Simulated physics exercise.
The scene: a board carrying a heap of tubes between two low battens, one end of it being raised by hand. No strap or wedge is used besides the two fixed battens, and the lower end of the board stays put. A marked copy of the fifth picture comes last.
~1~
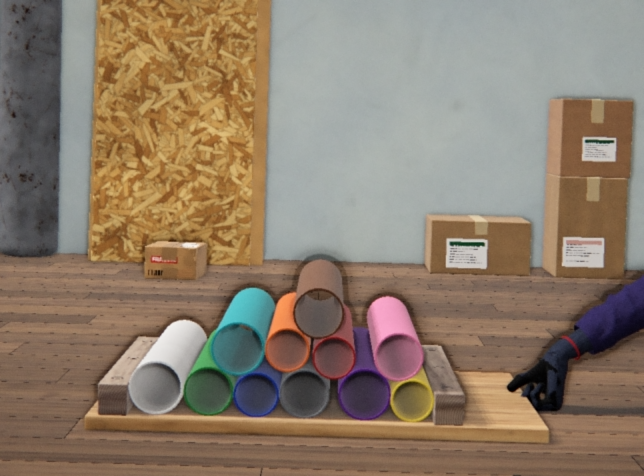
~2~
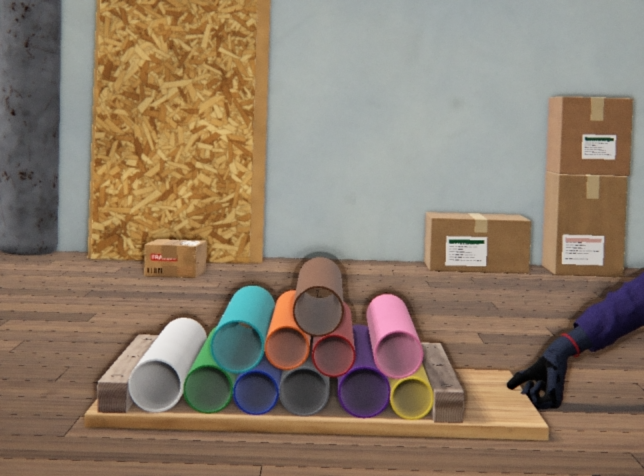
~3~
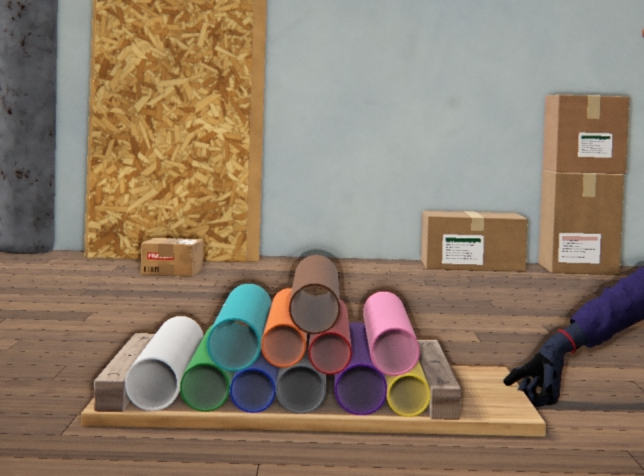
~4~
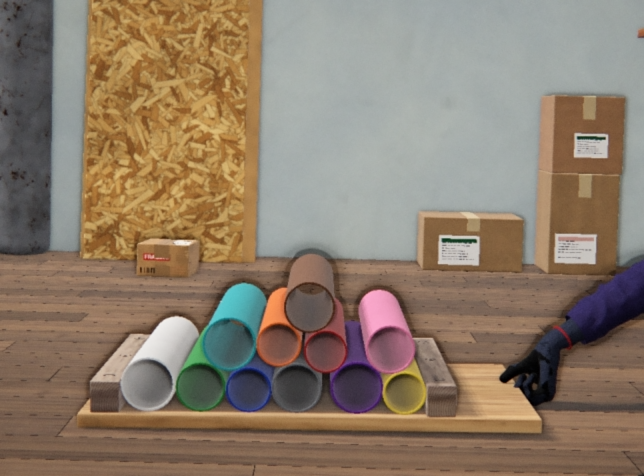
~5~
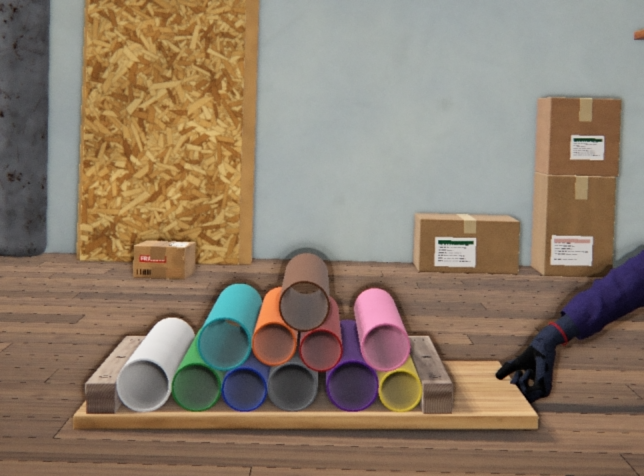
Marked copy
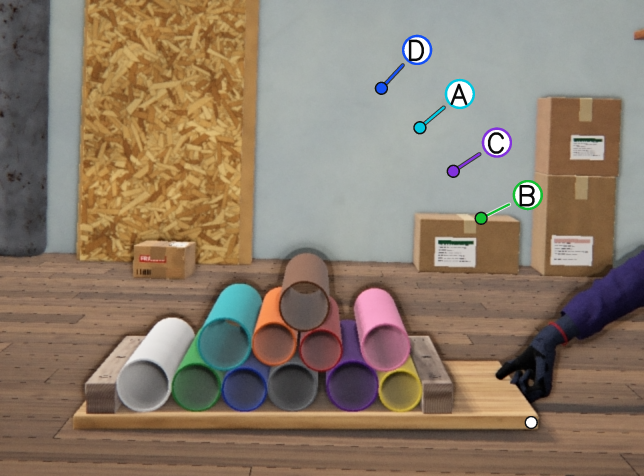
A gloved hand resting at the right end of a board stacked with colourful tubes, the view shifting slightly, the pile staying still.
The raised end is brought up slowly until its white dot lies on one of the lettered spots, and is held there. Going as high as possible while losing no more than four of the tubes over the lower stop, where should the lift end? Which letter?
The last mark within the limit is C.
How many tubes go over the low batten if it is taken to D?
It comes to five.
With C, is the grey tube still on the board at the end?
Yes, with C.
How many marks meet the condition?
The number is two.
On the copy, A at (420, 128); B at (481, 218); C at (453, 171); D at (382, 88); the white dot at (531, 423).
On C. First, board at 19°.
Then, board at 35°.
Finally, board at 35°, four over the low batten (red, turquoise, orange, brown).
By contrast, A five over the low batten; B three over the low batten (turquoise, orange, brown); D five over the low batten.
